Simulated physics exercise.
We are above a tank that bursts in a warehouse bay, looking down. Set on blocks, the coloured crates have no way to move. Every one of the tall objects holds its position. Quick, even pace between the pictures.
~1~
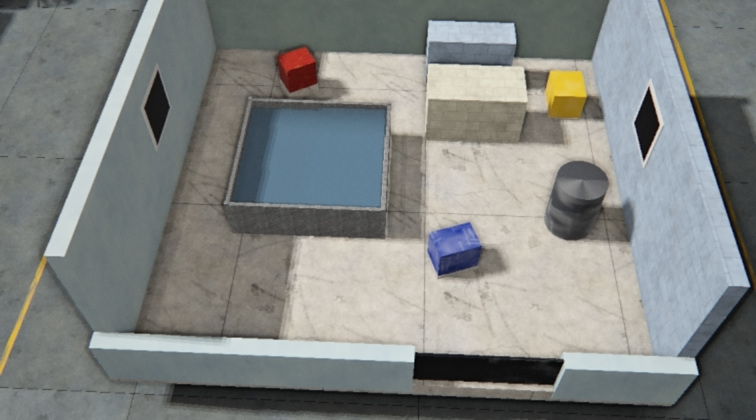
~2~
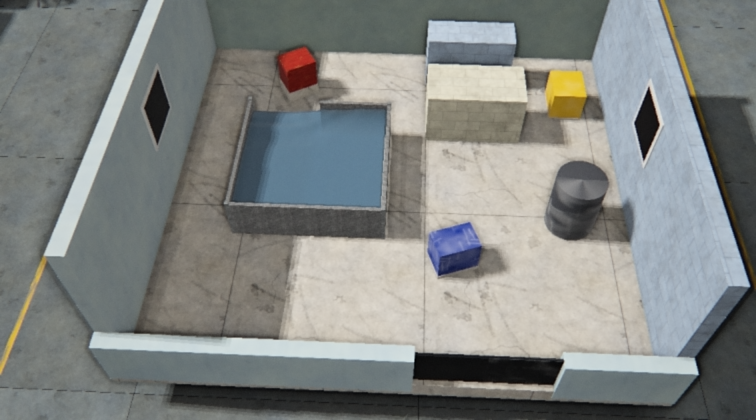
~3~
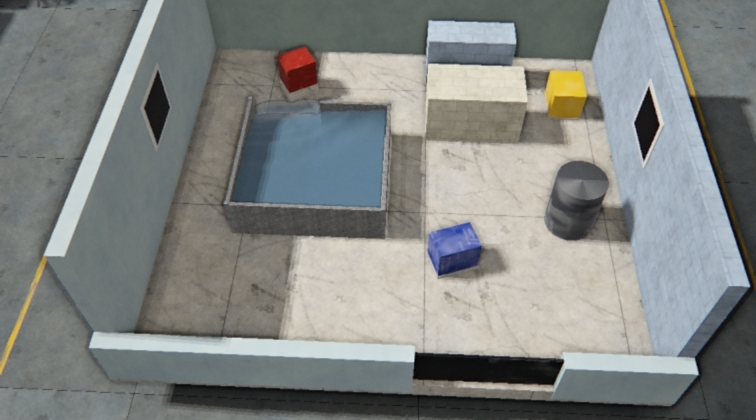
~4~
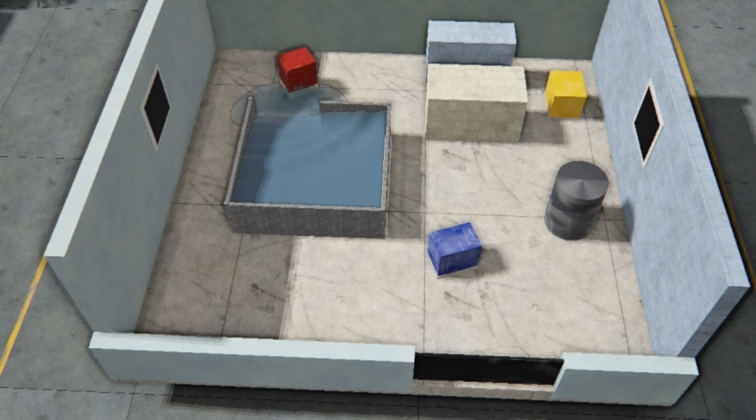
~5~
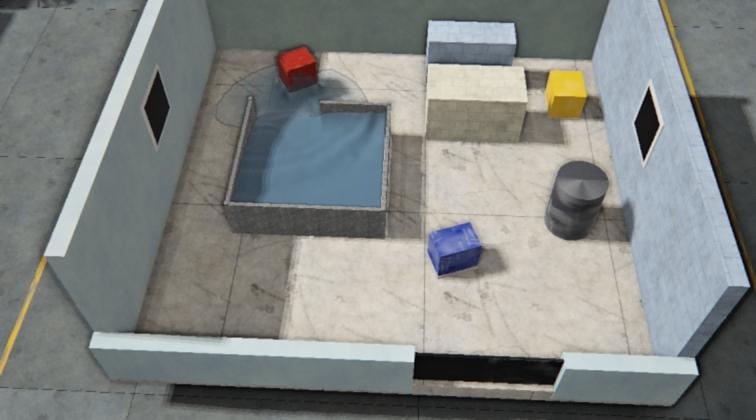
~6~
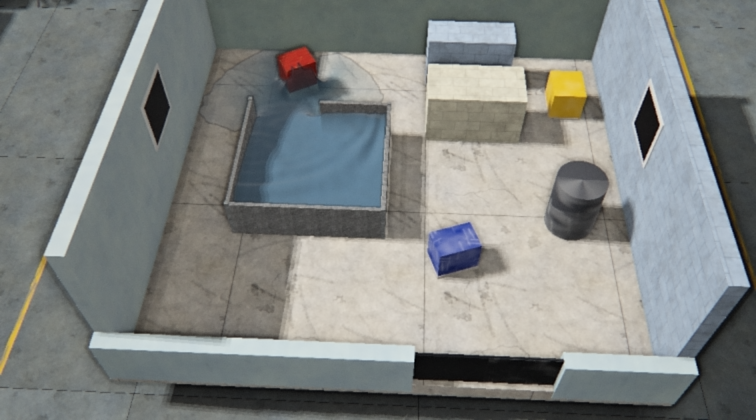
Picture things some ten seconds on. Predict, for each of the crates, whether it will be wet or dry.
In the end the blue crate is hit by the water, the yellow crate is hit by the water, the red crate is hit by the water.
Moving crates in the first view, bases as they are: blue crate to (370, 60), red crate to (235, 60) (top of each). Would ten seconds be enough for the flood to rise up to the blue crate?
The blue crate is flooded.
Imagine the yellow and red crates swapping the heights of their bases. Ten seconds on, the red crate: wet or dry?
The red one is reached.
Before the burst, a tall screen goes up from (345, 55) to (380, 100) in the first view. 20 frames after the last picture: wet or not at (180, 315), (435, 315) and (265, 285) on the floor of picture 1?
As listed: Clear, clear, free of water.
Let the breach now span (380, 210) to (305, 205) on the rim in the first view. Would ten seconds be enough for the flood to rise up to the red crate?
Looking at it, the red crate is left untouched.
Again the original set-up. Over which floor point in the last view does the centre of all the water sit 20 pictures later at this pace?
Somewhere around (321, 130) in the last view.
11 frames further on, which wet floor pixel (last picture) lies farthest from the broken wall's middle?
The farthest wet spot is near (552, 62).
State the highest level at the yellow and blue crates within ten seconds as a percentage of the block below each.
610 and 230 per cent, in that order.
A moment on, water covers 20 % of the floor; the blue crate not reached, the yellow crate not reached, the red crate water round its plinth.
Next, water covers 25 % of the floor; the blue crate not reached, the yellow crate not reached, the red crate water round its plinth.
Then, water covers 40 % of the floor; the blue crate not reached, the yellow crate water round its plinth, the red crate water round its plinth.
Later, water covers 70 % of the floor; the blue crate water round its plinth, the yellow crate water round its plinth, the red crate water round its plinth.
In the end, water covers 100 % of the floor; the blue crate was topped, the yellow crate was topped, the red crate was topped.
